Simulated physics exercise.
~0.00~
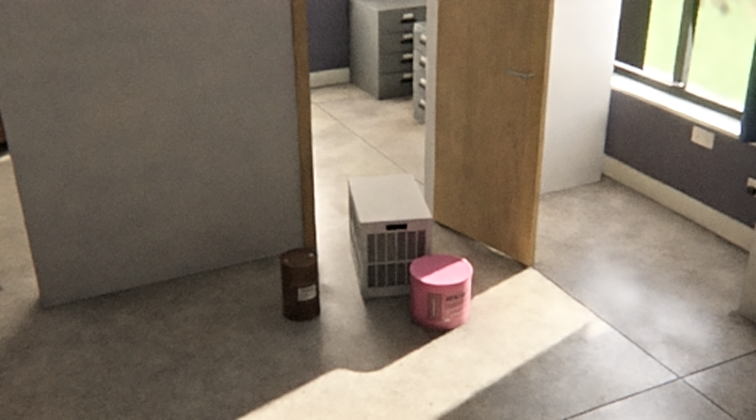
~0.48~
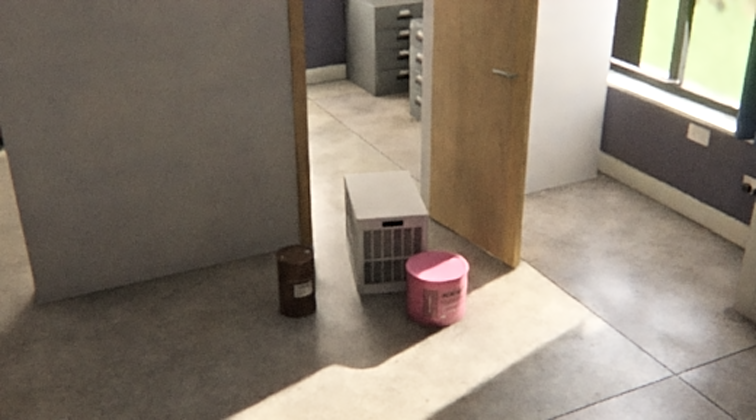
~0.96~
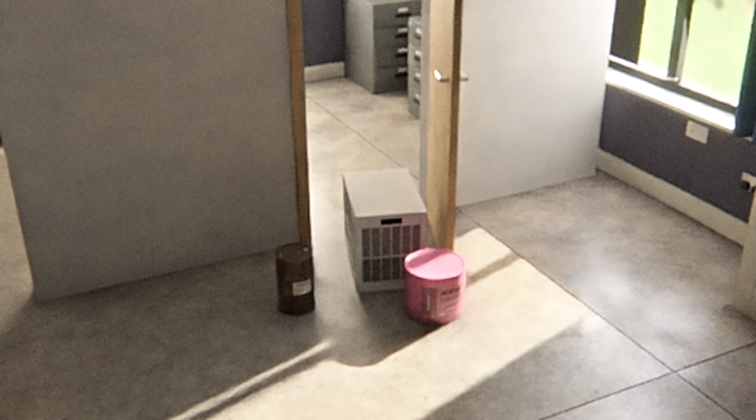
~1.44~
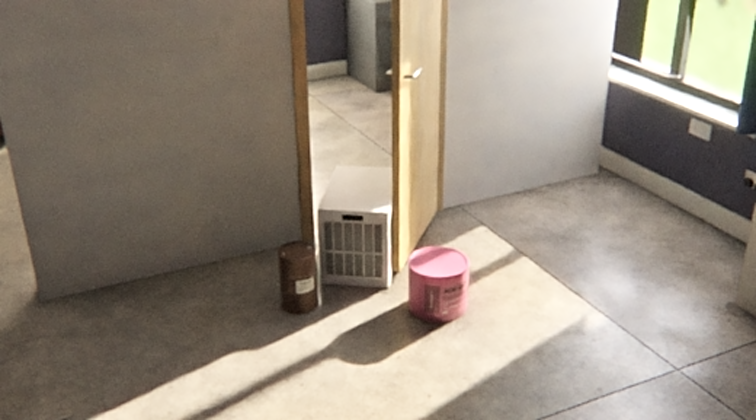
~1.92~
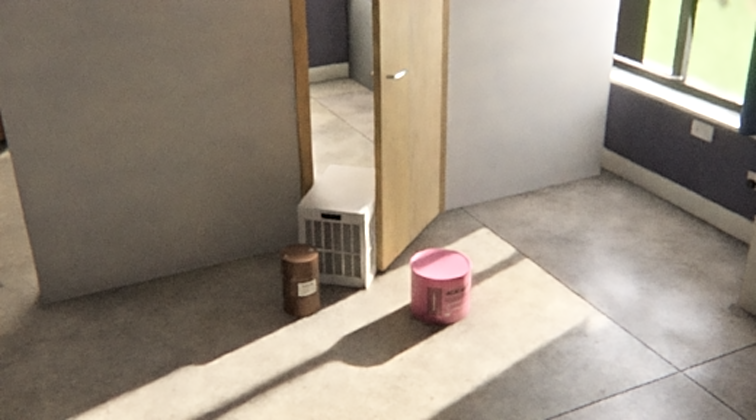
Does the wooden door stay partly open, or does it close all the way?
It stays partly open. The door swings inward and shifts the white crate to the left, but it stops short of closing with the crate still in the gap.
